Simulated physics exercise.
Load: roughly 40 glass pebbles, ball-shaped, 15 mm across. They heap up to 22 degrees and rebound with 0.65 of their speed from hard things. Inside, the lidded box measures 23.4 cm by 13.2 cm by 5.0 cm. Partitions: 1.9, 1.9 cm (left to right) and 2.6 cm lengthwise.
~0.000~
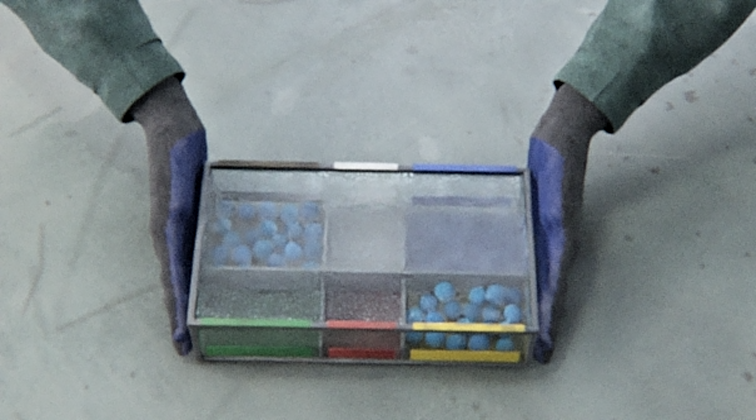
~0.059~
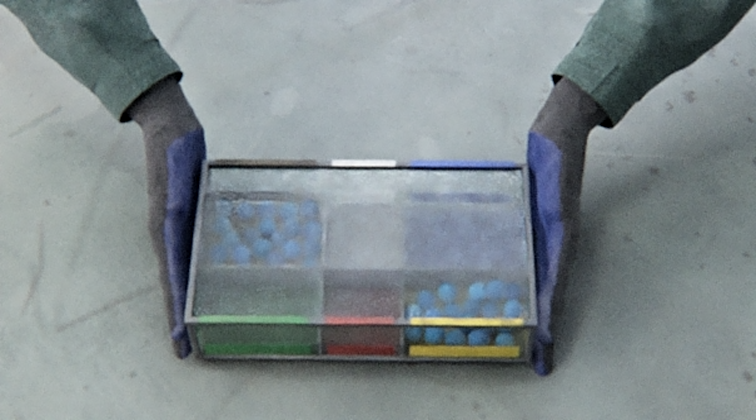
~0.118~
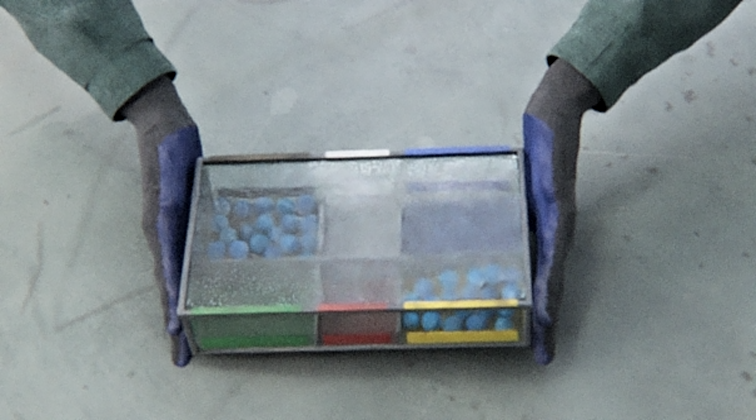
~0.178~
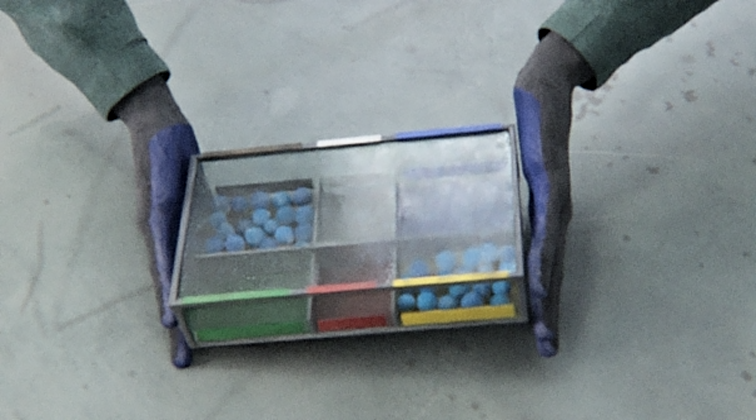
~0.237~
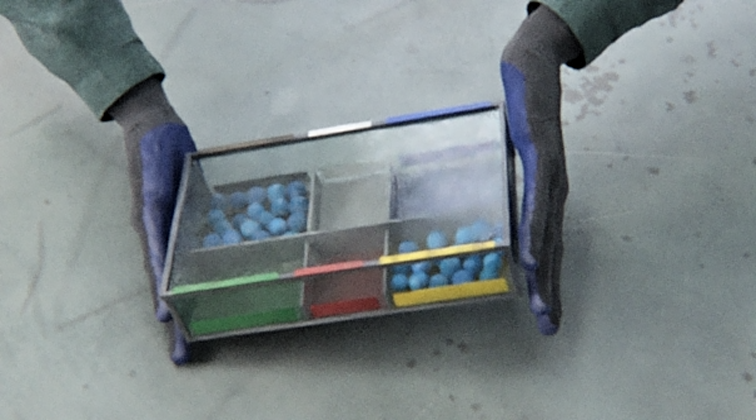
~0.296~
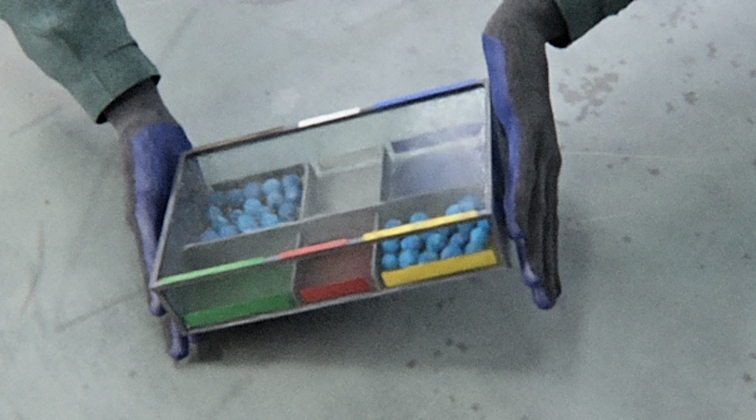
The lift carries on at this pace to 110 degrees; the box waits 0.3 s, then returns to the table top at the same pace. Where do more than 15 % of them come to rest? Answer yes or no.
Red: No, blue: No, green: No, yellow: No, white: No, black: Yes.
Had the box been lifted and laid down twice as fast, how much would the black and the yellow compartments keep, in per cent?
Black 90, yellow 0.
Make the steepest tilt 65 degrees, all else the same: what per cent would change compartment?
About 0 per cent.
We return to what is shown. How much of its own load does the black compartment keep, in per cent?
Some 100 per cent.
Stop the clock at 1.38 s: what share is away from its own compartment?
About 45 per cent.
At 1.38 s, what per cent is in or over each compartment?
Red 0, blue 0, green 5, yellow 0, white 5, black 85.
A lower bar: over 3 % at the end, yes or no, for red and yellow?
Red no; yellow no.
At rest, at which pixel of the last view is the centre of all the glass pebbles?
At about (255, 241).
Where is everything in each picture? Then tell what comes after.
Box tilt 0 degrees, front corners at (194, 321) and (533, 328); yellow 50 %, black 50 %, in the first frame.
Box tilt 1 degrees, front corners at (191, 319) and (531, 322), in the second frame.
Box tilt 6 degrees, front corners at (185, 312) and (526, 303), lowest corner left back, in the third frame.
Box tilt 12 degrees, front corners at (176, 302) and (517, 274), lowest corner left back, in the fourth frame.
Box tilt 18 degrees, front corners at (167, 293) and (504, 244), lowest corner left back, in the fifth frame.
Box tilt 24 degrees, front corners at (157, 285) and (486, 213), lowest corner left back; yellow 50 %, black 50 %. The box's pace is about 100 degrees a second, in the sixth frame.
After 1.38 s, tilt 110 degrees; green 5 %, white 5 %, black 85 %.
After 2.10 s, tilt 55 degrees; green 10 %, black 90 %.
Then, at 2.86 s, tilt 0 degrees; green 10 %, black 90 %.
In the end, at 3.8 s, red 0 %, blue 0 %, green 10 %, yellow 0 %, white 0 %, black 95 %.
